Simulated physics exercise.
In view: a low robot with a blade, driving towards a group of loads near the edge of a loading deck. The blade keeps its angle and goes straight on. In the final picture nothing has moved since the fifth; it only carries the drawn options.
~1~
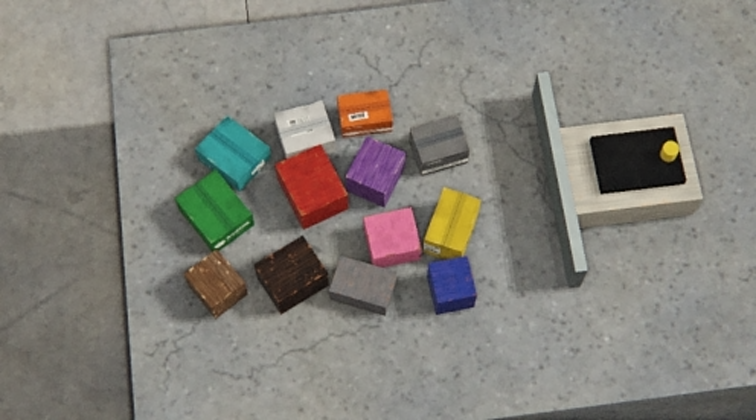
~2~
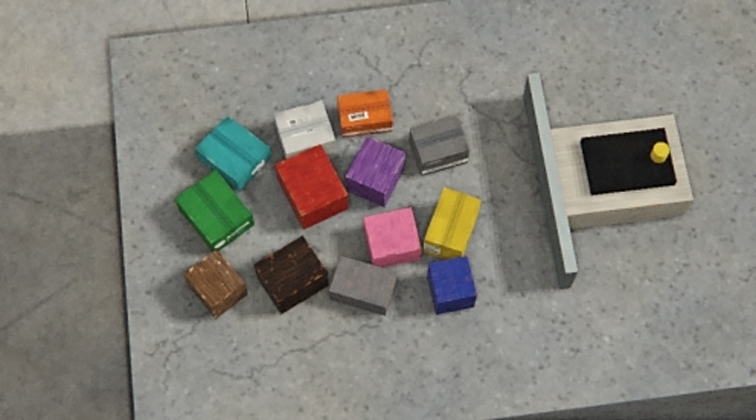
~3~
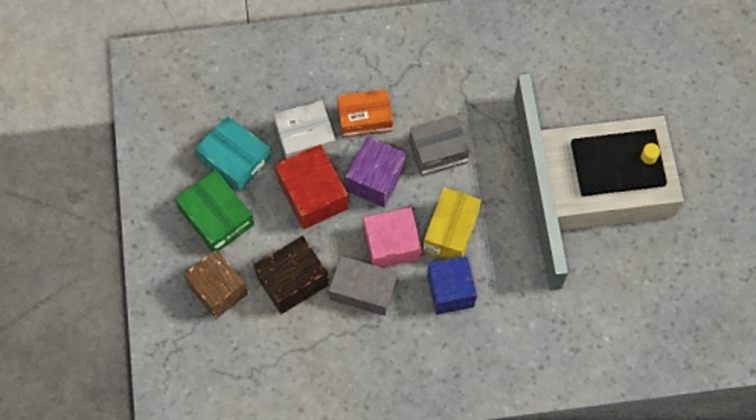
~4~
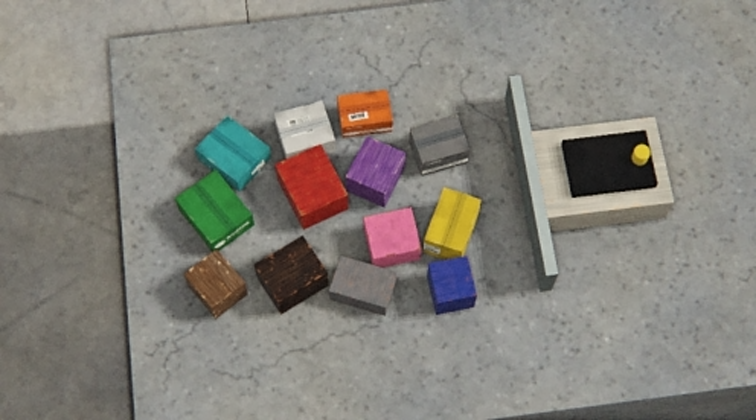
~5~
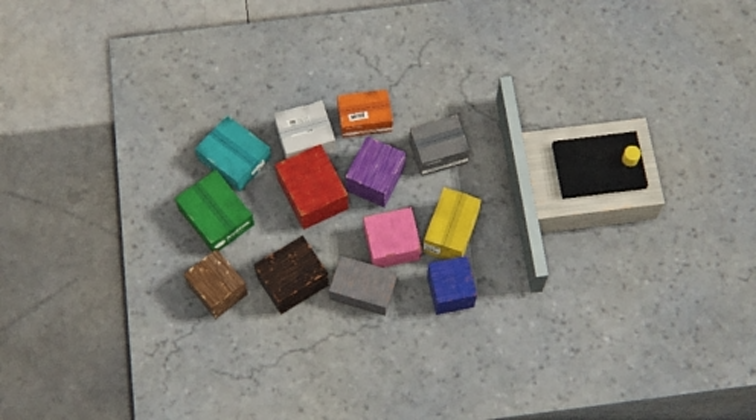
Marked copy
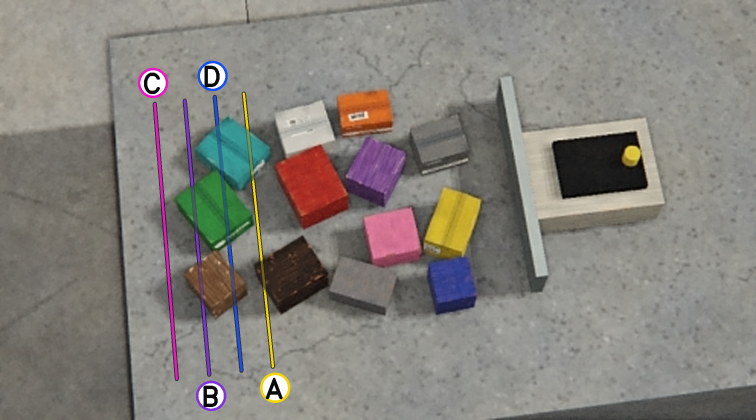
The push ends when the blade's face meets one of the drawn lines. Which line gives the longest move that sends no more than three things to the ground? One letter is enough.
It can go as far as A.
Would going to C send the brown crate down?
Yes.
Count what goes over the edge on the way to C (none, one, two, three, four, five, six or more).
In all, six or more.
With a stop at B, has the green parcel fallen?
Yes.
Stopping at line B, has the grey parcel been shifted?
By then, yes.
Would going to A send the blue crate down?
By then, no.
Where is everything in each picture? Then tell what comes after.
Red crate (312, 187); green parcel (215, 212); purple crate (376, 172), in the first frame.
Robot (622, 162); yellow box (452, 226), in the second frame.
Robot (612, 163); blue crate (452, 286), in the third frame.
Robot (602, 164); orange parcel (365, 114), in the fourth frame.
Robot (593, 165); grey crate (363, 286); pink crate (392, 238); grey parcel (440, 146), in the fifth frame.
On the copy, A at (258, 225); B at (197, 232); C at (165, 236); D at (228, 229).
On A. First, robot (499, 176); blue crate (416, 289); grey parcel (389, 149).
Then, robot (402, 188); brown crate (159, 288); green parcel (161, 230).
Finally, robot (331, 197); brown crate over the edge; green parcel over the edge; two fallen.
By contrast, B drops six; C drops nine; D drops five.
